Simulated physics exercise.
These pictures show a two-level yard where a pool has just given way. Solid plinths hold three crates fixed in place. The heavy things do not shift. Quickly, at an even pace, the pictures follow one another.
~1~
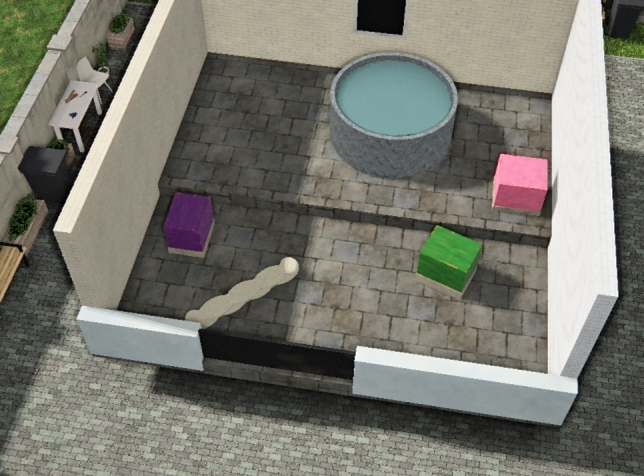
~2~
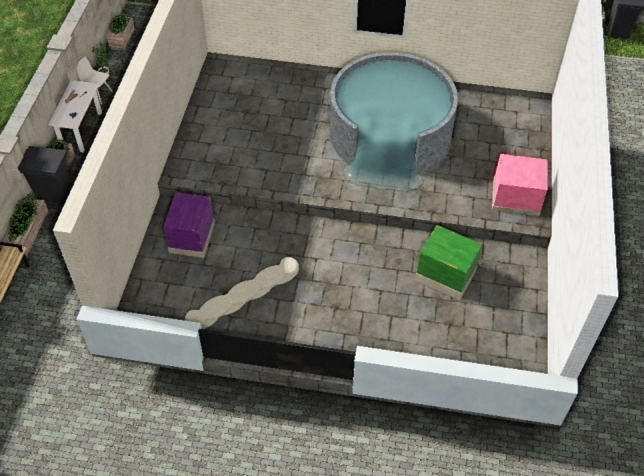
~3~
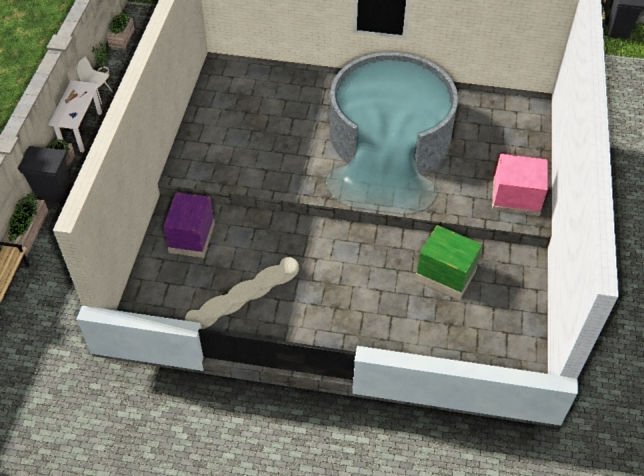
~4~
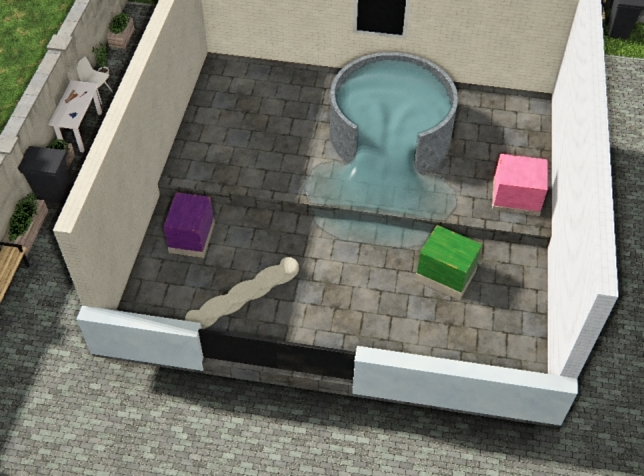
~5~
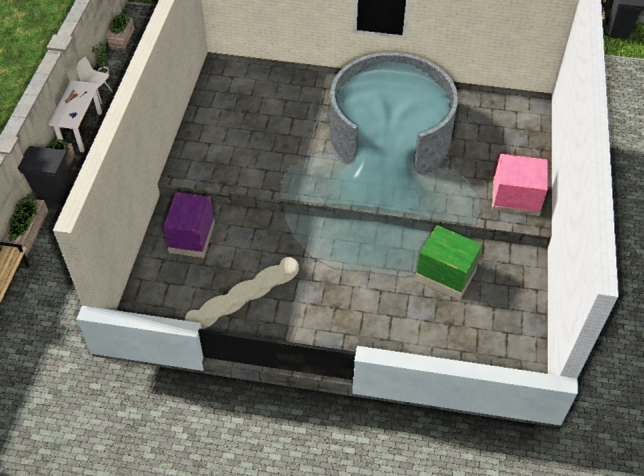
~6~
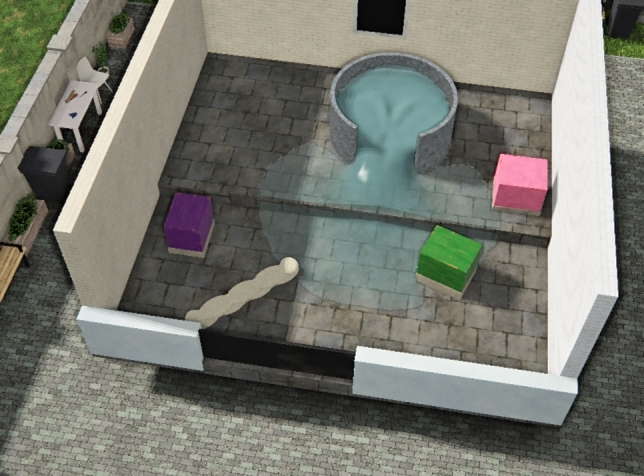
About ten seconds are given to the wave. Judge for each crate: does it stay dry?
In order: The green crate is exposed; the purple crate is exposed; the pink crate is protected.
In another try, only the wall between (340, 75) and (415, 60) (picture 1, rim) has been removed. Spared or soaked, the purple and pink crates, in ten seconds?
As I see it, purple is doused and pink is doused.
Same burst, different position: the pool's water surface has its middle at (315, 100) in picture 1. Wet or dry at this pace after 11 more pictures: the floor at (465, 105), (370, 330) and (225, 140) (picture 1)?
As listed: Clear, wet, free of water.
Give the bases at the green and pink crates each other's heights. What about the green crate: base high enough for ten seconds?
Verdict on green crate: It gets flooded.
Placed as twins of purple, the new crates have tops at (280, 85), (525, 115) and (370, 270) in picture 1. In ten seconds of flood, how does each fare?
Respectively: Comes through fine, comes through fine and is reached.
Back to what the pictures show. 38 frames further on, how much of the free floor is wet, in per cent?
Roughly 50 %.
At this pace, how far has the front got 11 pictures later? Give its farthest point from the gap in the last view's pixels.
Roughly at (109, 333).
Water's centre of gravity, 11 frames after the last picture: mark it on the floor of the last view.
My reading is close to (373, 226).
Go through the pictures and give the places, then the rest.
The first picture shows the round tank at (394, 97) is whole and still.
In the second picture, the front is at (348, 174), out from the gap at (385, 160).
In the third picture, water pours out at (384, 163) and has run to (337, 196).
In the fourth picture, water pours out at (384, 165) and has run to (322, 224).
In the fifth picture, the front is at (322, 259), out from the gap at (384, 165).
In the sixth picture, the front is at (393, 306), out from the gap at (384, 165).
A moment on, water covers 35 % of the floor; the green crate water round its plinth, the purple crate water round its plinth, the pink crate water round its plinth.
Next, water covers 45 % of the floor; the green crate water round its plinth, the purple crate water round its plinth, the pink crate water round its plinth.
Then, water covers 50 % of the floor; the green crate water round its plinth, the purple crate water round its plinth, the pink crate water round its plinth.
Later, water covers 50 % of the floor; the green crate water round its plinth, the purple crate water round its plinth, the pink crate water round its plinth.
In the end, water covers 50 % of the floor; the green crate was topped, the purple crate was topped, the pink crate stayed above the water.
